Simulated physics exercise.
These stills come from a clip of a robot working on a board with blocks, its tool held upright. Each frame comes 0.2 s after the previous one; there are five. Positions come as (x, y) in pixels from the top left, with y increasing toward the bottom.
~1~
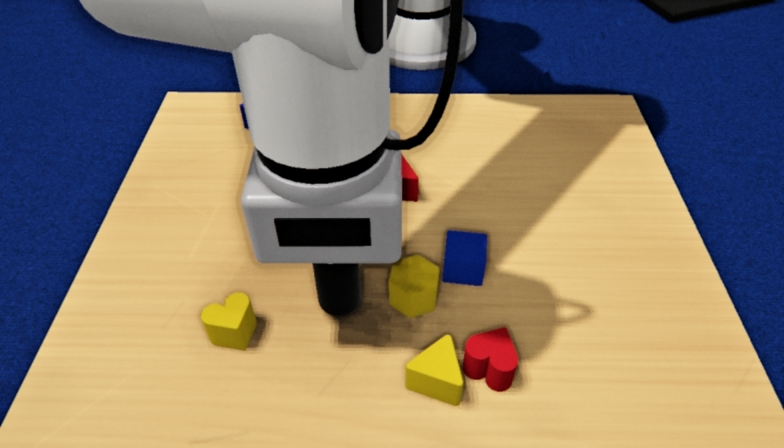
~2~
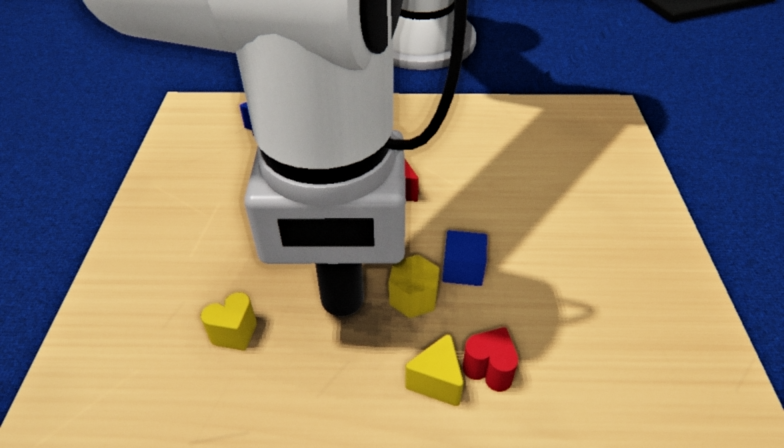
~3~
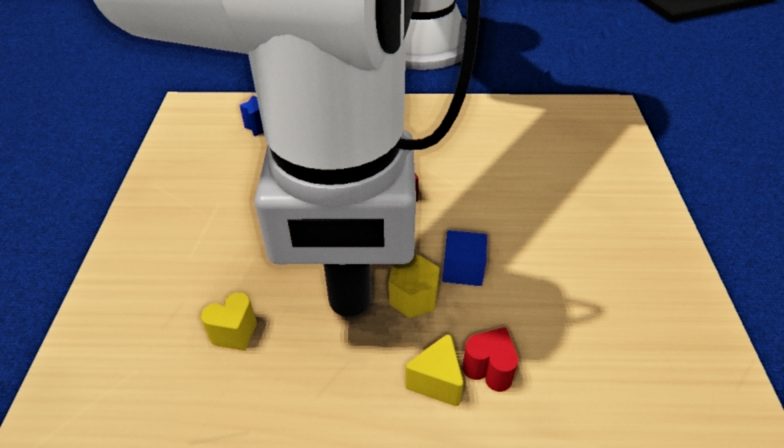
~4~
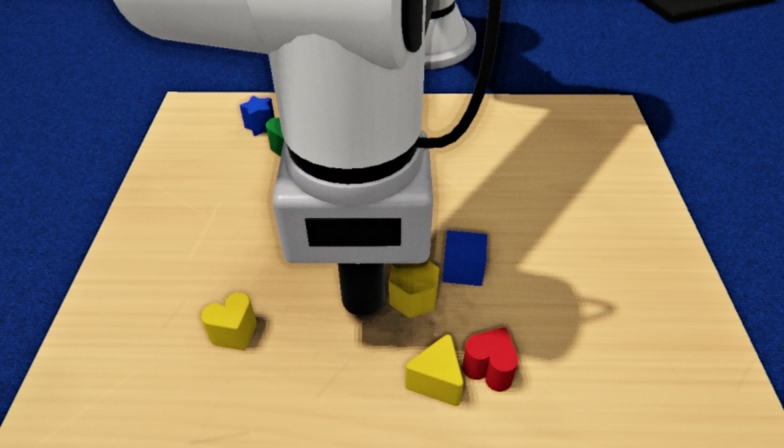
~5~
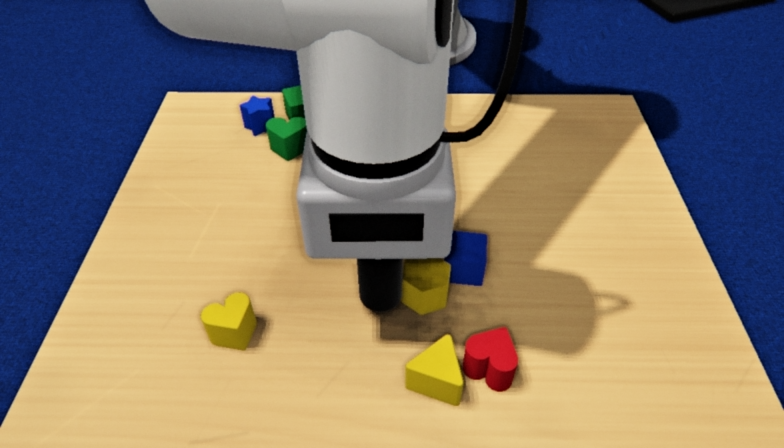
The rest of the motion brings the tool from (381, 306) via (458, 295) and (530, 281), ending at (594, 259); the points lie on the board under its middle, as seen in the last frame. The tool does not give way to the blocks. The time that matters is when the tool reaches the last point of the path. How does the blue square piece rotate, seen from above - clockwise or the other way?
It spins anti-clockwise.
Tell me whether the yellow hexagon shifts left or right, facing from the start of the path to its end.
It will end up to the right.
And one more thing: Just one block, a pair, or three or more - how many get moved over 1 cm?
Answer: Two blocks.
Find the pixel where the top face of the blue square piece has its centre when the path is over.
The middle of its top is at (505, 228).
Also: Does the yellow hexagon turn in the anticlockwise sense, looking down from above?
Answer: No.
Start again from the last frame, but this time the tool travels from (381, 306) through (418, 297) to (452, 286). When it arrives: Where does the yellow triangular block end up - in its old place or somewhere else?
It is still where it was.
What follows on the original path. One third of the way, tool (459, 285); yellow hexagon (506, 263); blue square piece (504, 229), turned 95° anticlockwise.
Two thirds of the way, tool (534, 271); yellow hexagon (583, 253), turned 20° clockwise; blue square piece (505, 228), turned 105° anticlockwise.
At the end, tool (598, 249); yellow hexagon (648, 249), turned 80° clockwise; yellow triangular block unmoved; blue square piece (505, 228), turned 105° anticlockwise.
